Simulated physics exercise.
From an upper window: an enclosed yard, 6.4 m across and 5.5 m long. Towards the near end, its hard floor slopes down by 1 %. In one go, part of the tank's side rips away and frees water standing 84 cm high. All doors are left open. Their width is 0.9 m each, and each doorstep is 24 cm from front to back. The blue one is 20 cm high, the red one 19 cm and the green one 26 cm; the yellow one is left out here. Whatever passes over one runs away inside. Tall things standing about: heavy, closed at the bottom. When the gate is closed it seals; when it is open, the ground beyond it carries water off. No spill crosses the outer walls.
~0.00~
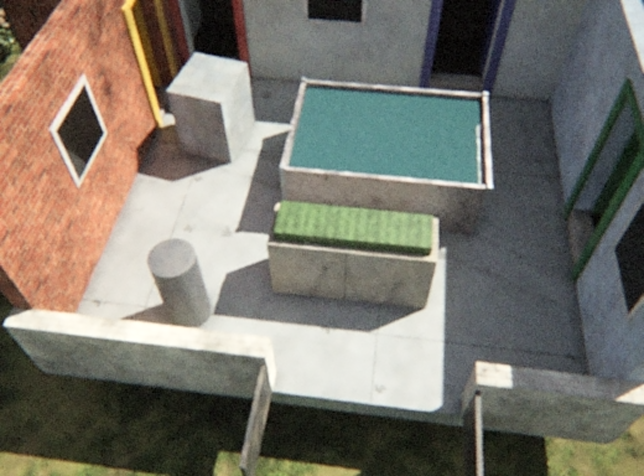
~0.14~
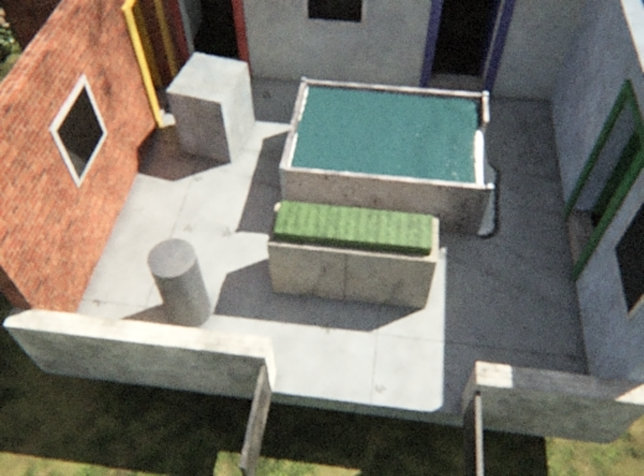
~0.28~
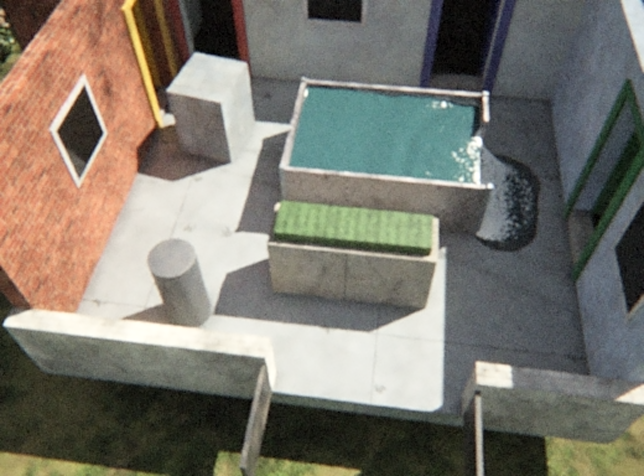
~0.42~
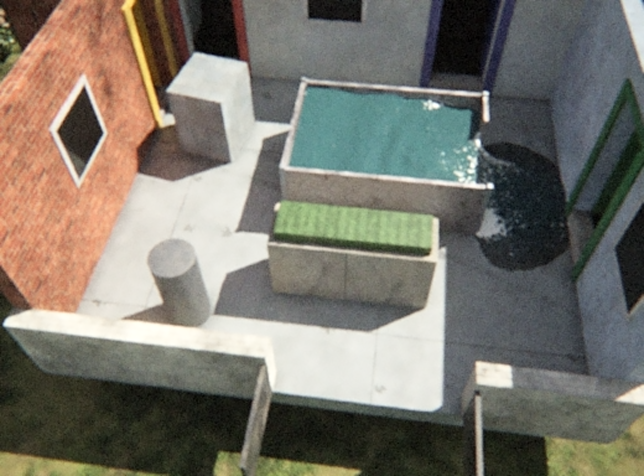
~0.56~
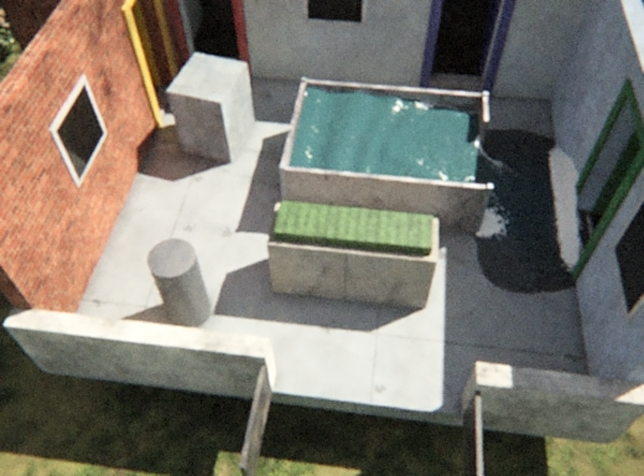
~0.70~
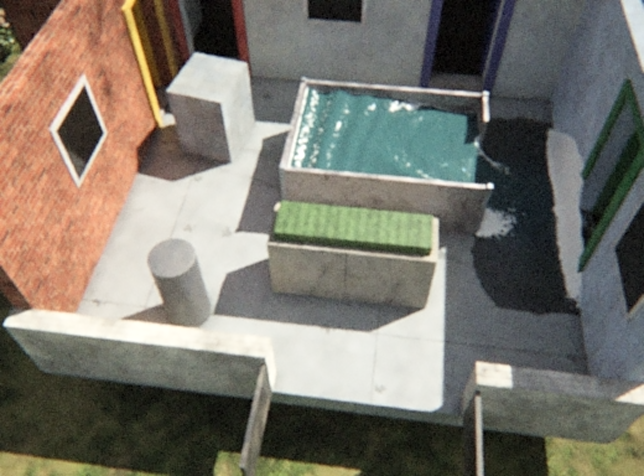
A raised tank of teal water stands toward the back of a walled yard, seen from above by a camera that stays still. A green-topped block sits before it, with a pale box and grey cylinder to the left, a brick wall, and yellow, red, blue and green doorways around. Water bursts from the tank's right side, spreads darkly toward the green doorway, then runs nearer along the right wall while the tank's surface ripples.
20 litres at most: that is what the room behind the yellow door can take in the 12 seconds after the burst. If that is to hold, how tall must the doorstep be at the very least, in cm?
Close to 20 cm is just enough.
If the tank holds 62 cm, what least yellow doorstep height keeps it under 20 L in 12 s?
Some 13.5 cm.
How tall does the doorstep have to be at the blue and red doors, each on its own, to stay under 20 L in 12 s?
You'd want about 13.0 centimetres at blue and about 15 centimetres at red.
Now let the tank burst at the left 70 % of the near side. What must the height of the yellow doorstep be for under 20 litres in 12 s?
I'd say close to 7.5 cm.
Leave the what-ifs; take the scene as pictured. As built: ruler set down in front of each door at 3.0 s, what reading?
Door by door in centimetres - yellow 0, blue 18, red 0, green 36.
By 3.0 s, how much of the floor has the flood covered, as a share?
55 %.
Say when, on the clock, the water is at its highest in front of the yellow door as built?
Crest at t of about 5.0 s.
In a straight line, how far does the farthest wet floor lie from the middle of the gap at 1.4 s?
About 3.4 m.
After 1.4 s water covers 20 % of the floor, deepest (60 cm) near (560, 208); it has not reached the yellow door.
After 3.0 s water covers 55 % of the floor, deepest (42 cm) near (569, 394); it has not reached the yellow door.
After 12.0 s water covers 100 % of the floor, deepest (16 cm) near (99, 263); 11 cm at the yellow door, 339 litres in over its 6 cm doorstep.
At the yellow door as built, the water arrived by 3.7 s and peaked near 18 cm at 5.0 s.
With a doorstep of 16.5 cm, 49 litres would have come in within the 12 s; with 22 cm, 13 litres. So under 20 litres takes about 20 cm.
